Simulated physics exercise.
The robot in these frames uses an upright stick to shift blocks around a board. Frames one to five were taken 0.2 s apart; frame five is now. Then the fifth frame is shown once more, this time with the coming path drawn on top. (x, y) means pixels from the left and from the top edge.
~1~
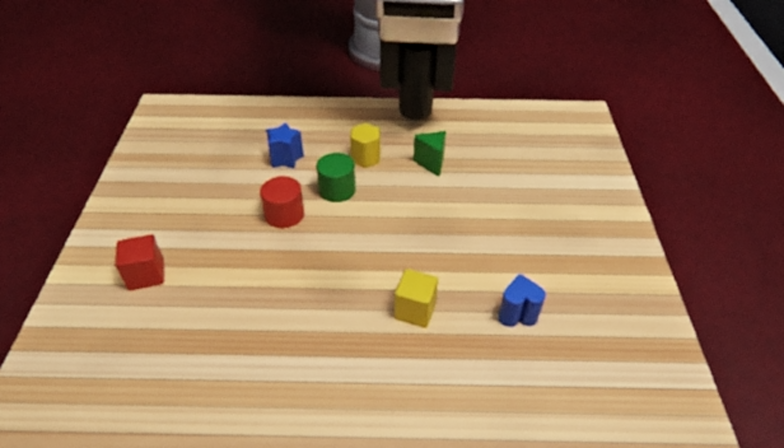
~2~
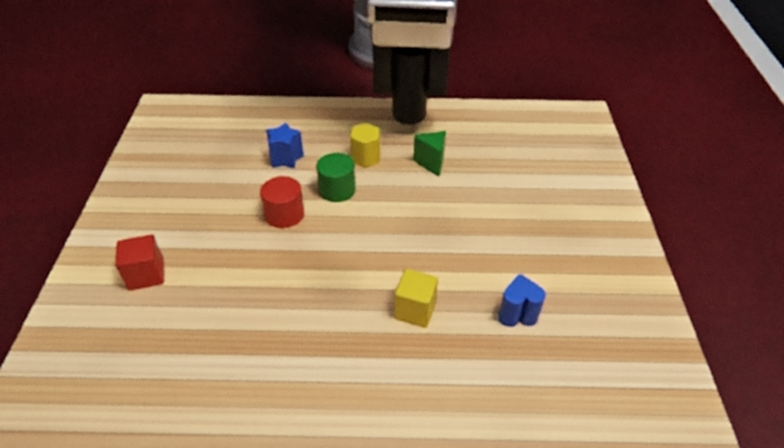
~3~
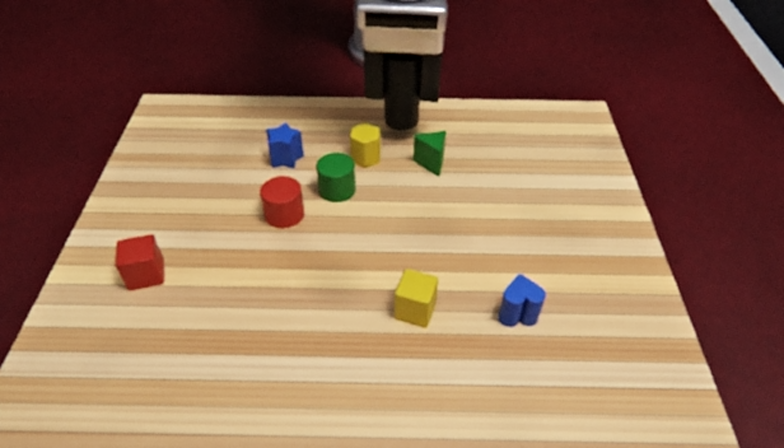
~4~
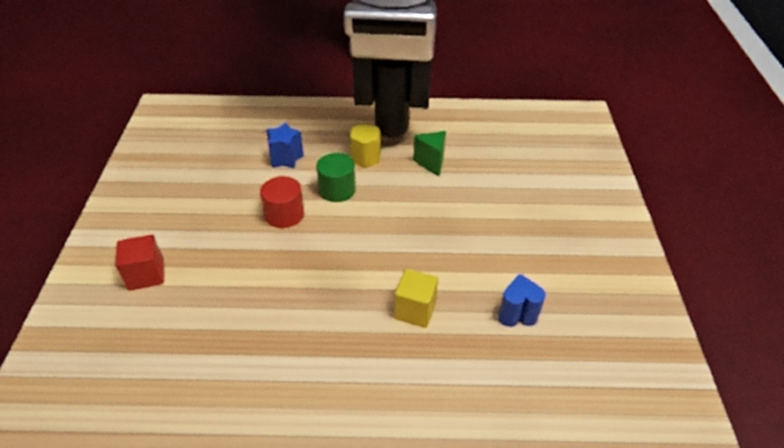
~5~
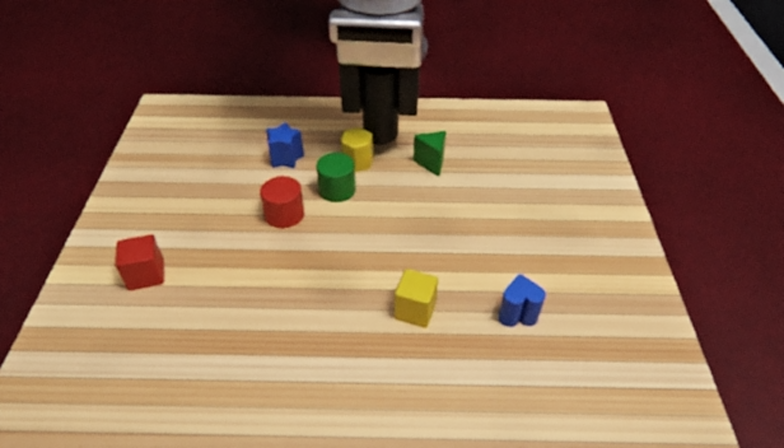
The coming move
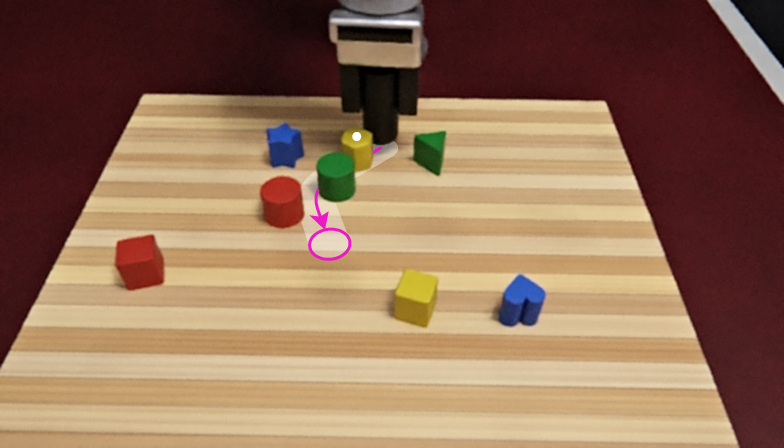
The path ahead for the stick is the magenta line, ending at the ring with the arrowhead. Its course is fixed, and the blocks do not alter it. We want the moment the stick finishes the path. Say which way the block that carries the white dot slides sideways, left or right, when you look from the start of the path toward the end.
Right side.
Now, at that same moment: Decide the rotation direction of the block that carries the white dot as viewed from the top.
From above, it looks like the block that carries the white dot goes clockwise.
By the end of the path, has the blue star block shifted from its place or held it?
My prediction: It remains in place.
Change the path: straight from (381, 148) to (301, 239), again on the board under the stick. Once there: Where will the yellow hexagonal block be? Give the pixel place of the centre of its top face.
The point I'd pick in the picture is (311, 155).
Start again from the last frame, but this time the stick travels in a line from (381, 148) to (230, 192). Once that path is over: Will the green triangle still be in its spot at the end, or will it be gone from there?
Answer: Unmoved.
Path on the board, from (381, 148) through (341, 171) and (316, 203) to (330, 244); the dot is on the yellow hexagonal block.
On the path given first. One third of the way, stick at (340, 158); green circle at (321, 177); yellow hexagonal block at (307, 155), turned 25° clockwise.
Two thirds of the way, stick at (315, 191); red circle at (273, 193); green circle at (317, 205); yellow hexagonal block at (279, 167), turned 55° clockwise.
At the end, stick at (329, 231); red circle at (273, 193); blue star block in place; green circle at (323, 250); yellow hexagonal block at (279, 167), turned 55° clockwise.
